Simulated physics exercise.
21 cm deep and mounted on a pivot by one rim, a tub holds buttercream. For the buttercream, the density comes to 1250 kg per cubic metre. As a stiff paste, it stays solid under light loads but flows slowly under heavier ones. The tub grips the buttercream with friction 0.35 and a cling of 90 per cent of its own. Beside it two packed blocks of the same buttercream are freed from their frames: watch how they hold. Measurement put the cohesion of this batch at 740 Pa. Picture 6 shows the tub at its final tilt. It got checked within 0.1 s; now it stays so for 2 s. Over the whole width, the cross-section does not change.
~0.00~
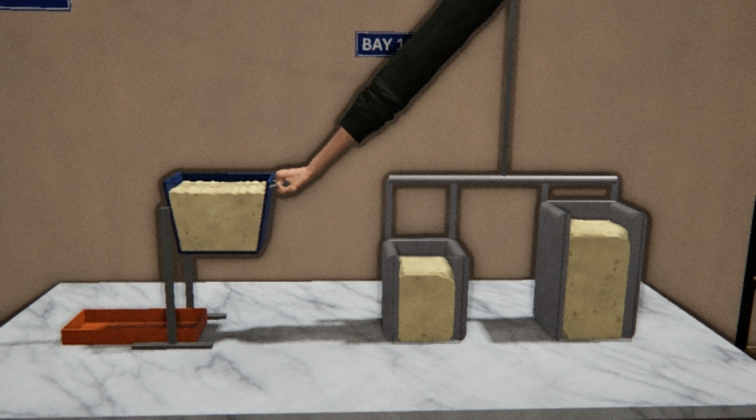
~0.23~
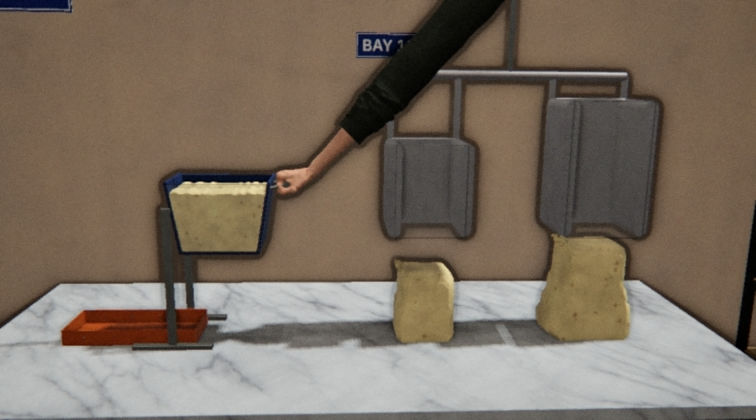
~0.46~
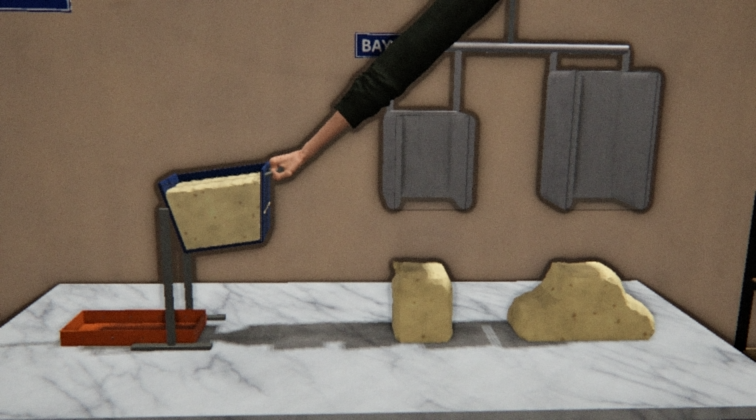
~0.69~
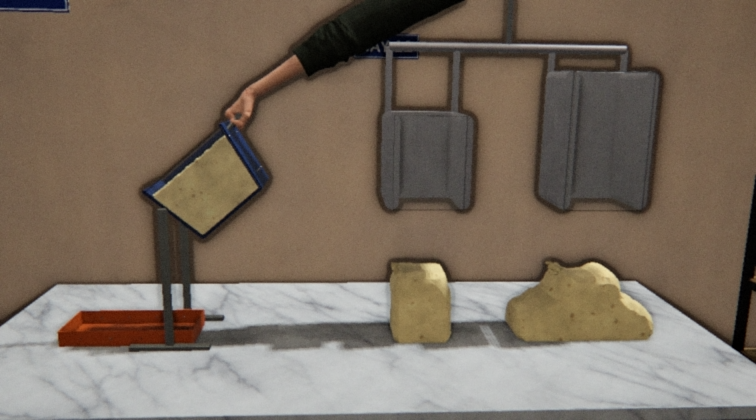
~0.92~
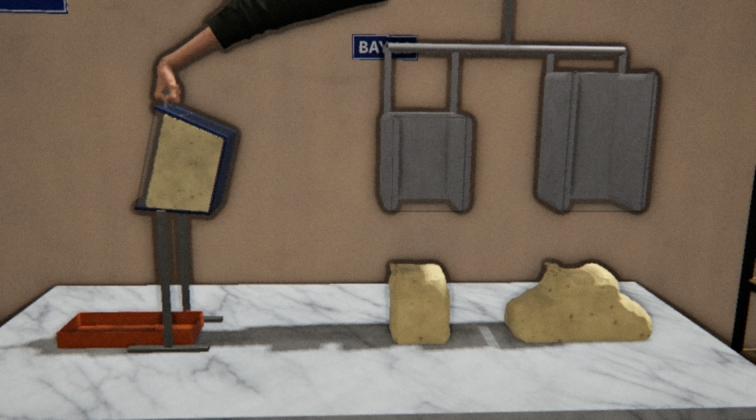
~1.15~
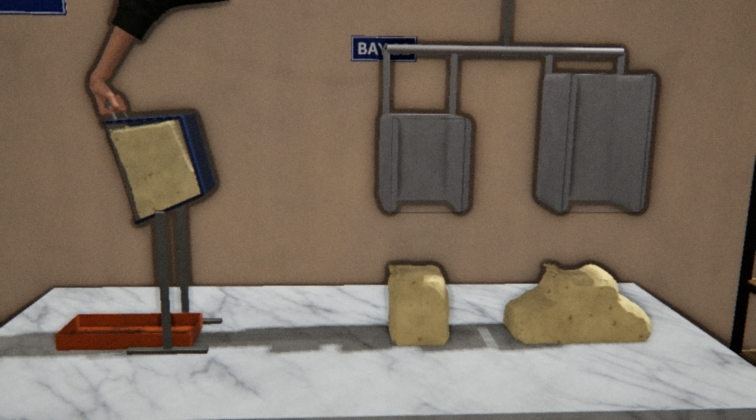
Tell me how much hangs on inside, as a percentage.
Near 0 %.
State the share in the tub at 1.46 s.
Some 30 per cent.
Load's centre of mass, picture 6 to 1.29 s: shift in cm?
Around 7 cm.
After 1.29 s, the tub is at 104 degrees and holds 73 %.
After 1.46 s, the tub is at 104 degrees and holds 28 %.
After 1.63 s, the tub is at 104 degrees and holds 4 %.
After 1.80 s, the tub is at 104 degrees and holds 0 %.
After 3.15 s, the tub is at 104 degrees and holds 0 %.
